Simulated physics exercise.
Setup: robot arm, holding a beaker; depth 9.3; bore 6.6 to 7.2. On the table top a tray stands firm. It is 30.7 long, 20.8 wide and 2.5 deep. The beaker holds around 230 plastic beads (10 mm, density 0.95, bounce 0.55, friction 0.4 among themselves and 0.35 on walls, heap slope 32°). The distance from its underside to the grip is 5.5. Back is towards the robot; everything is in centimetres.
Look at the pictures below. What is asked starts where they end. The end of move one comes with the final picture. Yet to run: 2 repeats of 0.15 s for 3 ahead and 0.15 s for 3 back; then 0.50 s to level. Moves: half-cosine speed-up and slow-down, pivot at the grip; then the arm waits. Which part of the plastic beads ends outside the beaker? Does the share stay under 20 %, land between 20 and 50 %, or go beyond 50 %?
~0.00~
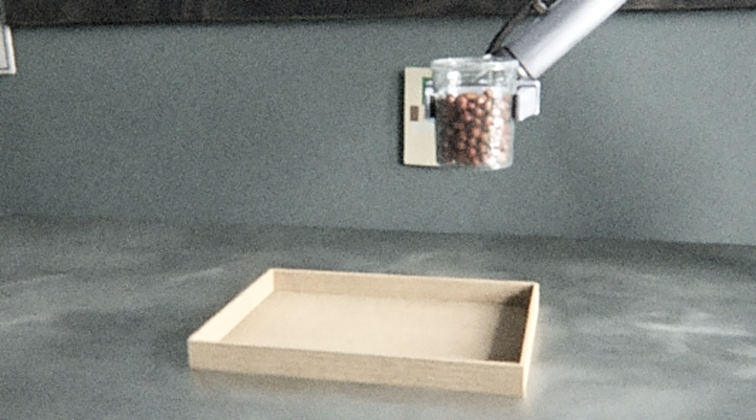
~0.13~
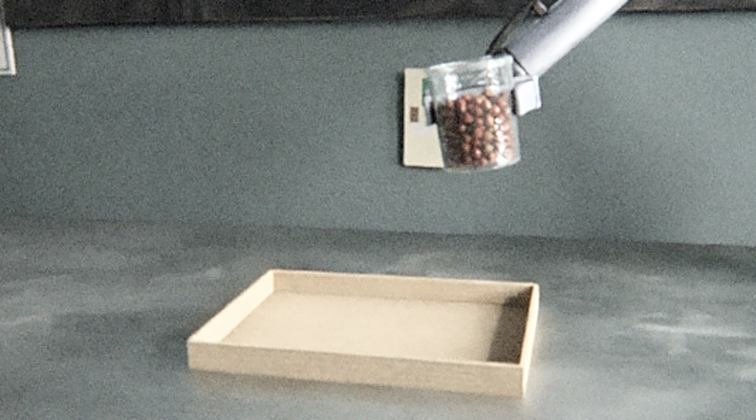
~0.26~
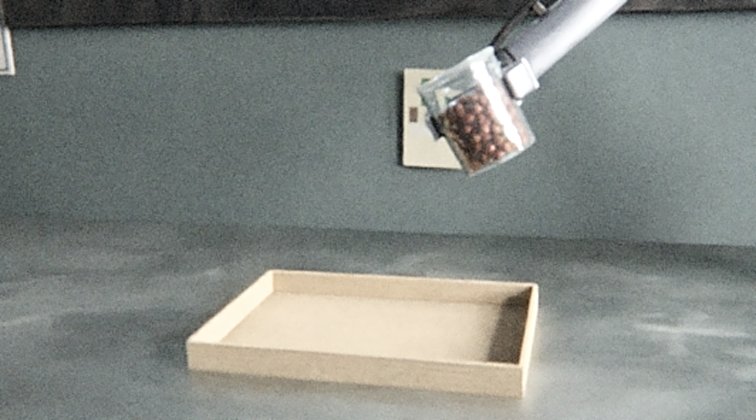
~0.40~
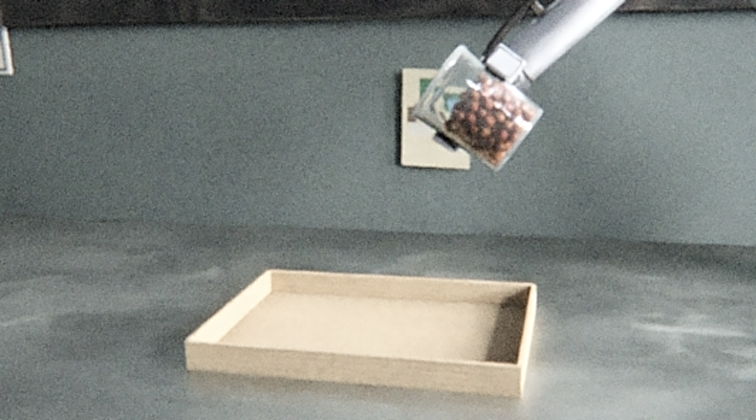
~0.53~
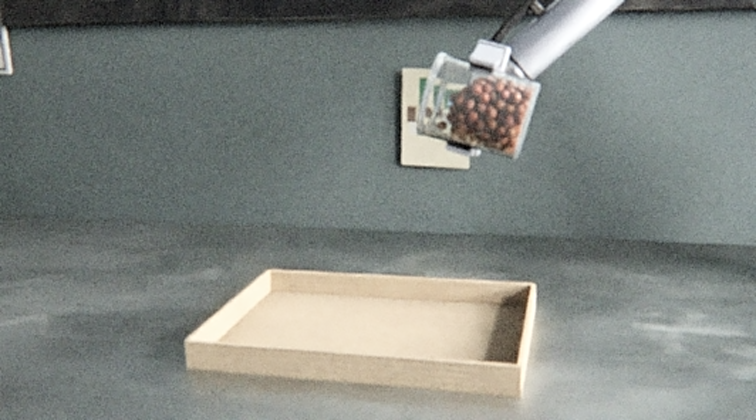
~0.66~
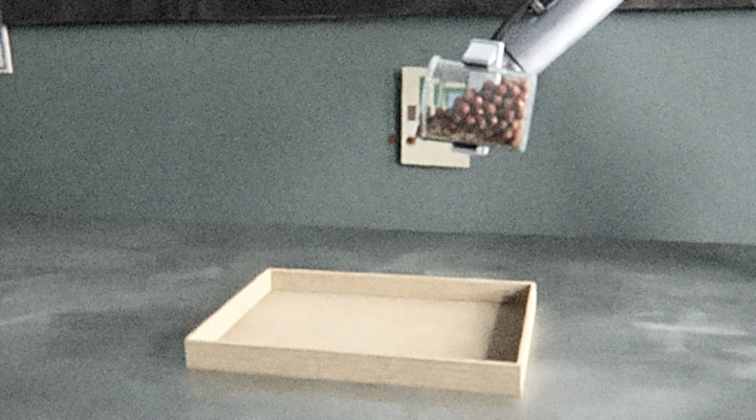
It lands between 20 and 50 %.
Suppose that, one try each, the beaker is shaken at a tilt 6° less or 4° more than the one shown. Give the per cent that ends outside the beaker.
About 25 and 50 %.
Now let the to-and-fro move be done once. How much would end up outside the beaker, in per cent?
It would be near 25 per cent.
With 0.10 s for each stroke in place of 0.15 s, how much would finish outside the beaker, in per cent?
I'd expect some 60 per cent.
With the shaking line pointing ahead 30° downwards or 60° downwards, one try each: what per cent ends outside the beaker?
Try one gives about 25 in a hundred, try two about 10 in a hundred.
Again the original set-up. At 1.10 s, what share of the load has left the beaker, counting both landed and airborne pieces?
Roughly 25 percent is out.
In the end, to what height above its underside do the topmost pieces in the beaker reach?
Roughly 6.0 centimetres.
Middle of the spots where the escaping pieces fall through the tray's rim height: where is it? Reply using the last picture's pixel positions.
Near (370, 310).
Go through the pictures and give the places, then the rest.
Beaker middle at (474, 114), level; upper third of the load around (472, 106), from x 440 to 505, top at y 90; 229 in the beaker, in the first frame.
Beaker middle at (475, 115), tilted 8° forward; upper third of the load around (477, 107), from x 445 to 510, top at y 90, in the second frame.
Beaker middle at (477, 115), tilted 28° forward; upper third of the load around (482, 107), from x 445 to 525, top at y 85, in the third frame.
Beaker middle at (479, 112), tilted 54° forward; upper third of the load around (487, 101), from x 450 to 530, top at y 75, in the fourth frame.
Beaker middle at (480, 109), tilted 74° forward; upper third of the load around (494, 95), from x 440 to 530, top at y 80, in the fifth frame.
Beaker middle at (480, 106), tilted 82° forward; upper third of the load around (503, 96), from x 390 to 525, top at y 80; 227 in the beaker, 2 in flight or on a rim, in the sixth frame.
After 1.10 s, tilted 82° forward, highest piece 24 above the table; 173 in the beaker, 44 in the tray, 12 in flight or on a rim.
After 1.54 s, tilted 33° forward, highest piece 26 above the table; 134 in the beaker, 93 in the tray, 2 in flight or on a rim.
After 1.96 s, level, highest piece 24 above the table; 134 in the beaker, 95 in the tray.
After 3.01 s, level, highest piece 24 above the table; 134 in the beaker, 95 in the tray.
At rest, 134 in the beaker, 95 in the tray. That is 41 % outside the beaker.
